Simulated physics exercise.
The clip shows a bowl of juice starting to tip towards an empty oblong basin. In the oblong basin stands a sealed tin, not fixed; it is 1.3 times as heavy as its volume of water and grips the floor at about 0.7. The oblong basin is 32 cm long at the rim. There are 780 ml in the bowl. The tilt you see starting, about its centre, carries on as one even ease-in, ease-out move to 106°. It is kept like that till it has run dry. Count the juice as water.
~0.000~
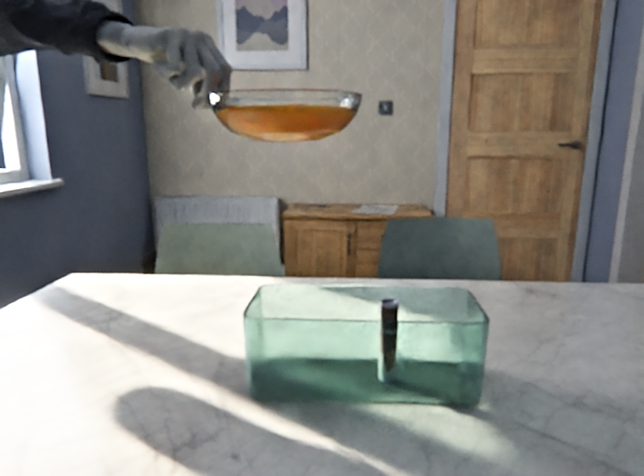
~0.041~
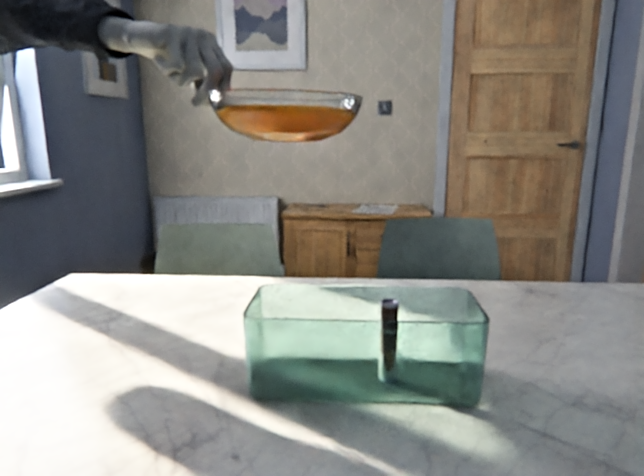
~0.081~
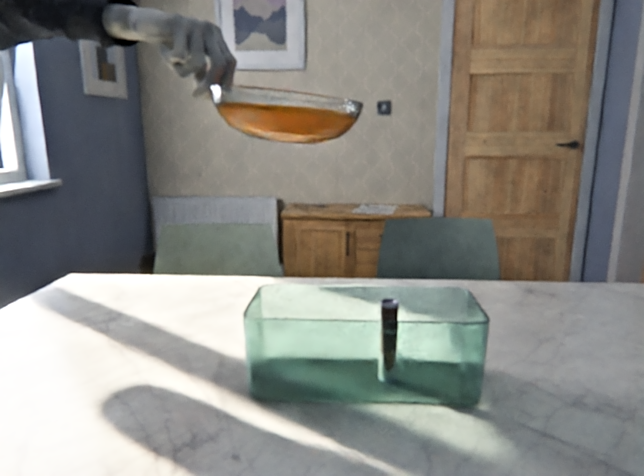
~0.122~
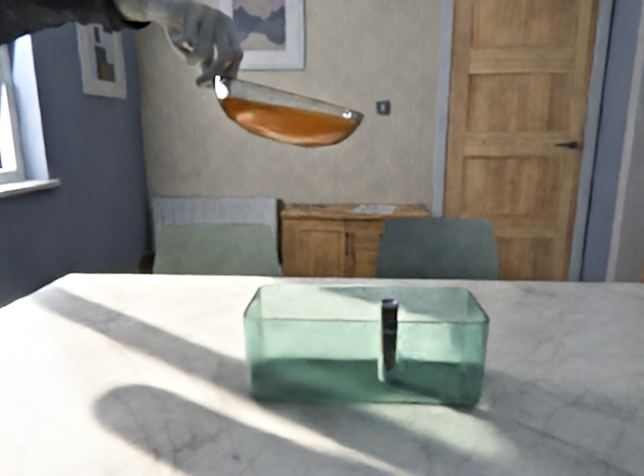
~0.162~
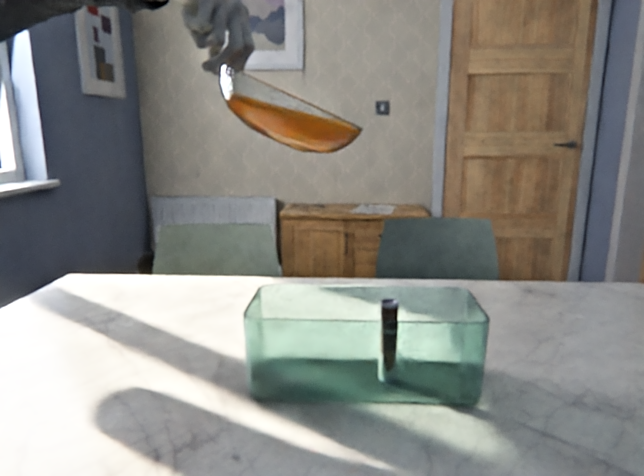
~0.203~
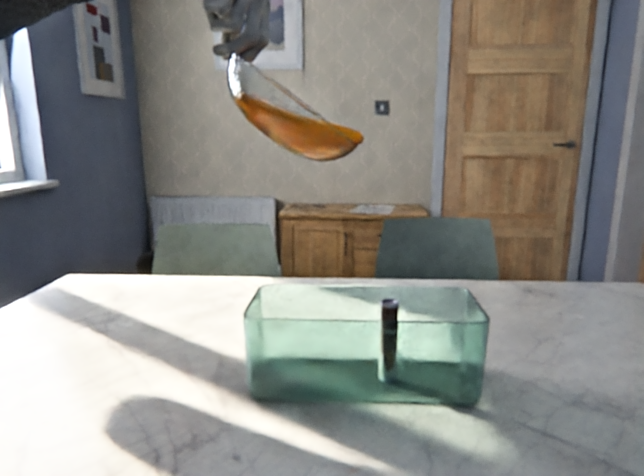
The clip shows a hand holding a clear bowl of orange liquid above a green, see-through oblong basin on a marble-patterned table, tilting the bowl steadily down to the right as the liquid shifts towards its lowered rim.
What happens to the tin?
It keeps standing.
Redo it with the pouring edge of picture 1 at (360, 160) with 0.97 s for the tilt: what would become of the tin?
Then it keeps standing.
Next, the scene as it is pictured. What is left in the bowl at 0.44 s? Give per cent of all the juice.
Some 0 per cent.
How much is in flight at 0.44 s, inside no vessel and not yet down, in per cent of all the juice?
Some 78 per cent.
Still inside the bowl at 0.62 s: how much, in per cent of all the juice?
Near 0 in a hundred.
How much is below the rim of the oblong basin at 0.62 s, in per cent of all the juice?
Near 82 in a hundred.
Then, 0.44 s in, the tilt is 102° and 0 per cent is still to pour; the tin stands where it began.
Then, 0.62 s in, the tilt is 106° and 0 per cent is still to pour; the tin stands where it began.
Then, 0.81 s in, the tilt is 106° and 0 per cent is still to pour; the tin stands where it began.
Then, 1.01 s in, the tilt is 106° and 0 per cent is still to pour; the tin stands where it began.
Finally, the tin stands where it began.
